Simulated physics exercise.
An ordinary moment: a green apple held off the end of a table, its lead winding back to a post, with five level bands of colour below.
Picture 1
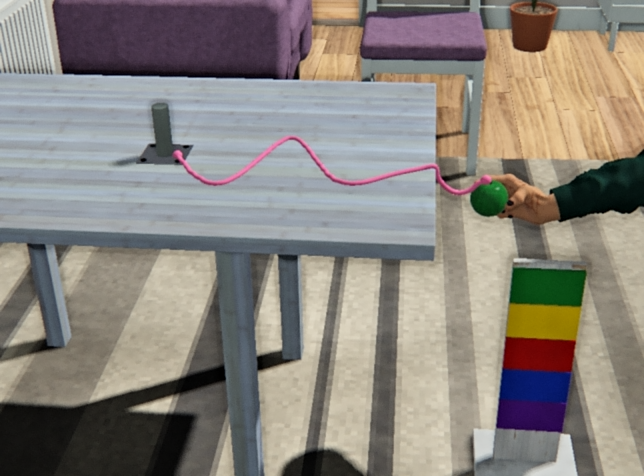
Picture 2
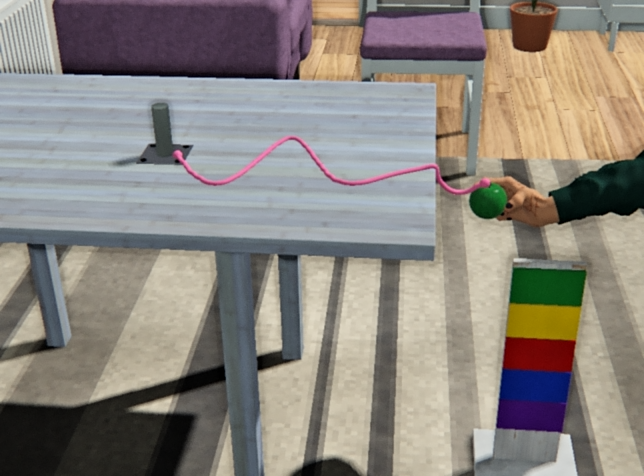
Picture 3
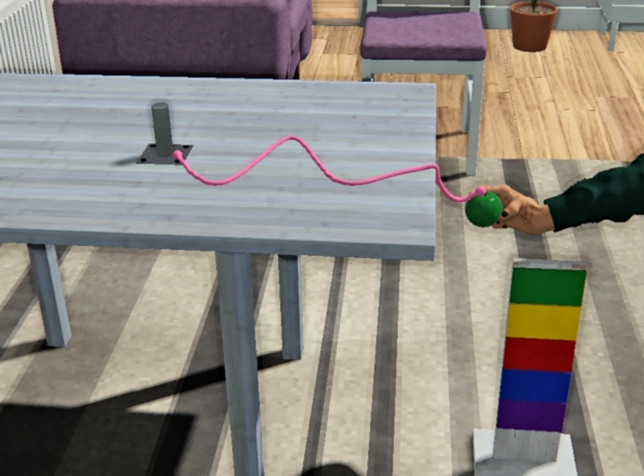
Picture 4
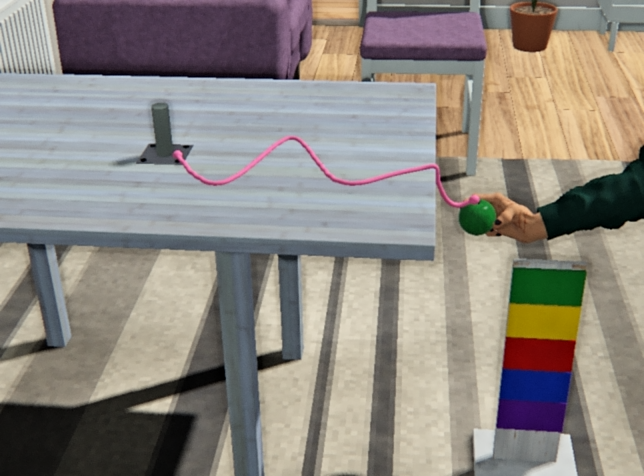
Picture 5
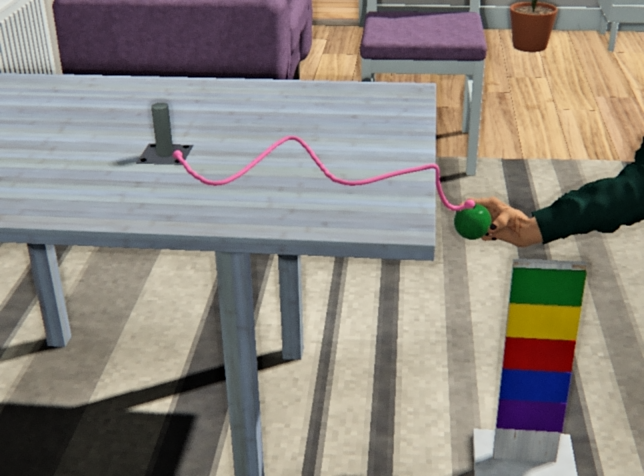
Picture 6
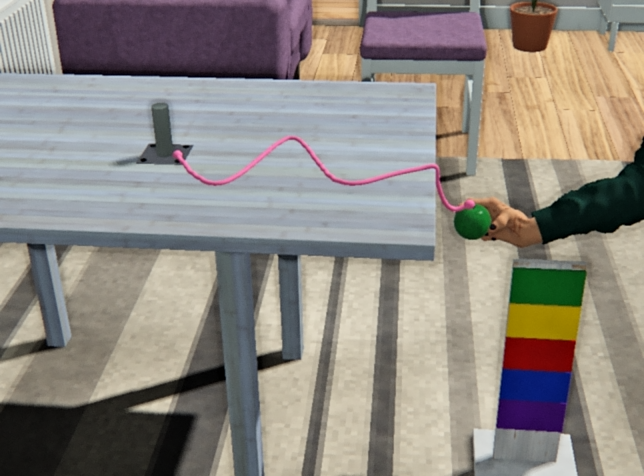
Green apple in a hand drifting slightly down and left off a table's end, its wavy pink lead staying nearly still.
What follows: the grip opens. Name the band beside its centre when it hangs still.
Its middle rests at the blue band.
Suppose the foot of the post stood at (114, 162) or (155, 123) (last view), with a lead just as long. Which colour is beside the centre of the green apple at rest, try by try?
One after the other, red; red.
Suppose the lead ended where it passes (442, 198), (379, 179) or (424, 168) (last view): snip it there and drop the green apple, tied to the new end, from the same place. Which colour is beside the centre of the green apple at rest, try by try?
One after the other, red; green; yellow.
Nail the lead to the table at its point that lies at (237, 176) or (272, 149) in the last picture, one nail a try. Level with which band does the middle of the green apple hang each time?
In that order: Red; yellow.
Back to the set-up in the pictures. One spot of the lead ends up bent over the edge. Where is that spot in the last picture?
That spot is around (313, 156).
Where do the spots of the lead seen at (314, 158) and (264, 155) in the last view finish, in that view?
At (436, 181), then (338, 163).
Early on, apple near (424, 360); level with red.
Midway, apple near (431, 384); level with blue.
Finally, apple near (421, 383); level with blue. The blue one.
